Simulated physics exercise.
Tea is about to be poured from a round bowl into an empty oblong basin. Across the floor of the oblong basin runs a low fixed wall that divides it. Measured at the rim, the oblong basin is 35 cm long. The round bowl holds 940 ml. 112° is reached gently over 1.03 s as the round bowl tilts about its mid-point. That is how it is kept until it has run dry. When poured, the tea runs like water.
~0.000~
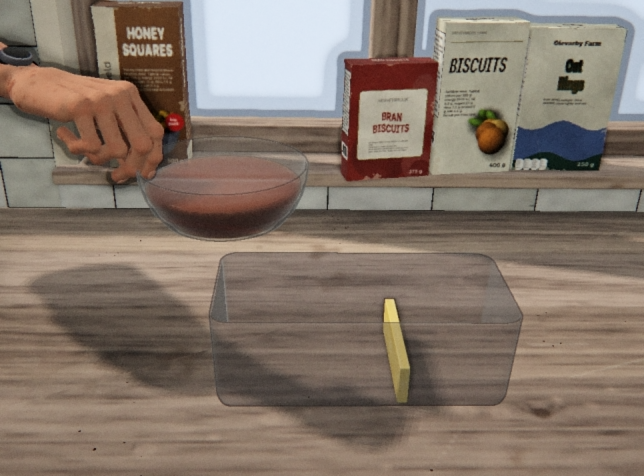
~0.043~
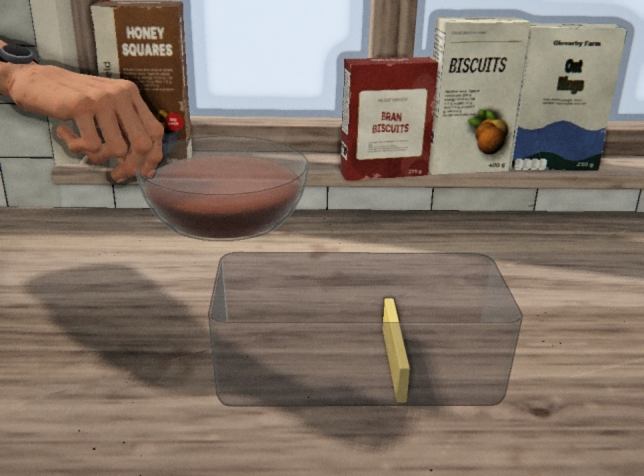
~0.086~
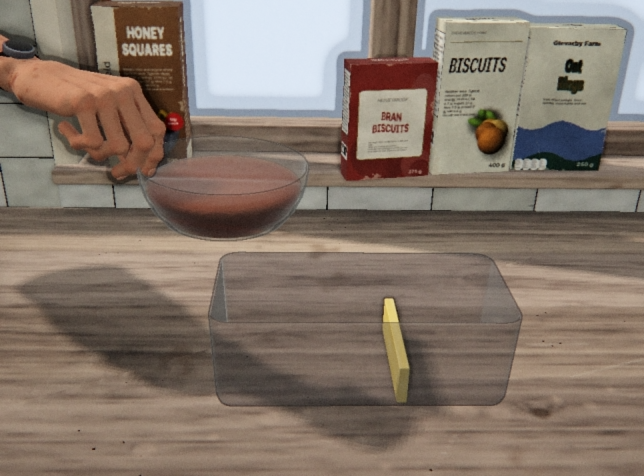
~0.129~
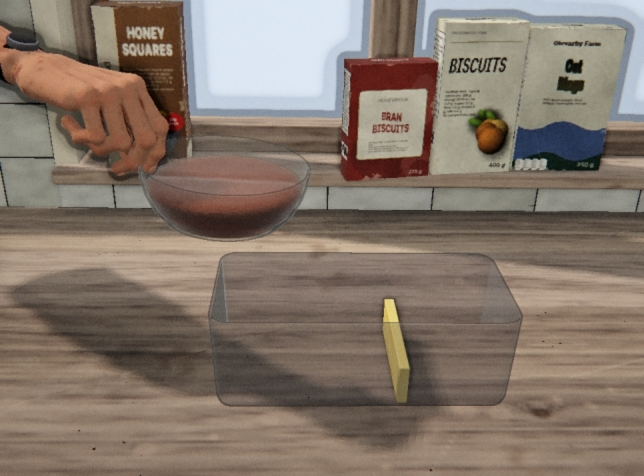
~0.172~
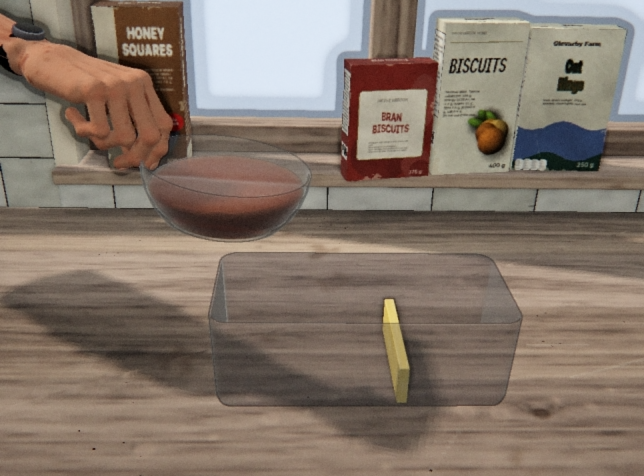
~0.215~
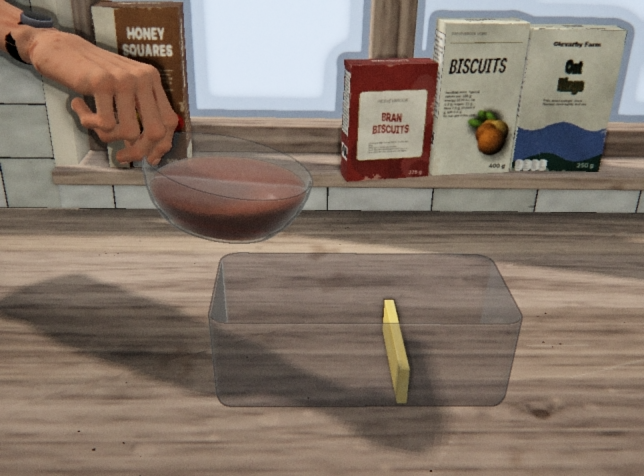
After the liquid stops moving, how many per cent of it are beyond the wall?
About 8 per cent.
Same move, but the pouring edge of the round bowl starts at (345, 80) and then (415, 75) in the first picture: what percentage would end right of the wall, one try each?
In order, 45 and 70 per cent.
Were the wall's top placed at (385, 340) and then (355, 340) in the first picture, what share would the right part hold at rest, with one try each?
In order, 15 and 45 per cent.
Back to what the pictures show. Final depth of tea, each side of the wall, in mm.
Left about 26 mm, right about 4 mm.
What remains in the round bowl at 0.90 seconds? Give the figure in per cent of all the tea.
About 0 % is still there.
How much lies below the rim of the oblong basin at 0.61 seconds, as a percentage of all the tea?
About 28 per cent.
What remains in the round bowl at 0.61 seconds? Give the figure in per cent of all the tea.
Roughly 34 %.
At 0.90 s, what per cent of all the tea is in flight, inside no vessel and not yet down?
3 in a hundred, give or take.
Then, 0.61 s in, the tilt is 72° and 35 per cent is still to pour, 28 is left of the wall and 0 right of it.
Then, 0.90 s in, the tilt is 108° and 0 per cent is still to pour, 92 is left of the wall and 5 right of it.
Then, 1.20 s in, the tilt is 112° and 0 per cent is still to pour, 90 is left of the wall and 8 right of it.
Then, 1.53 s in, the tilt is 112° and 0 per cent is still to pour, 90 is left of the wall and 8 right of it.
Finally, 90 per cent lies left of the wall, 8 right of it and 1 outside.
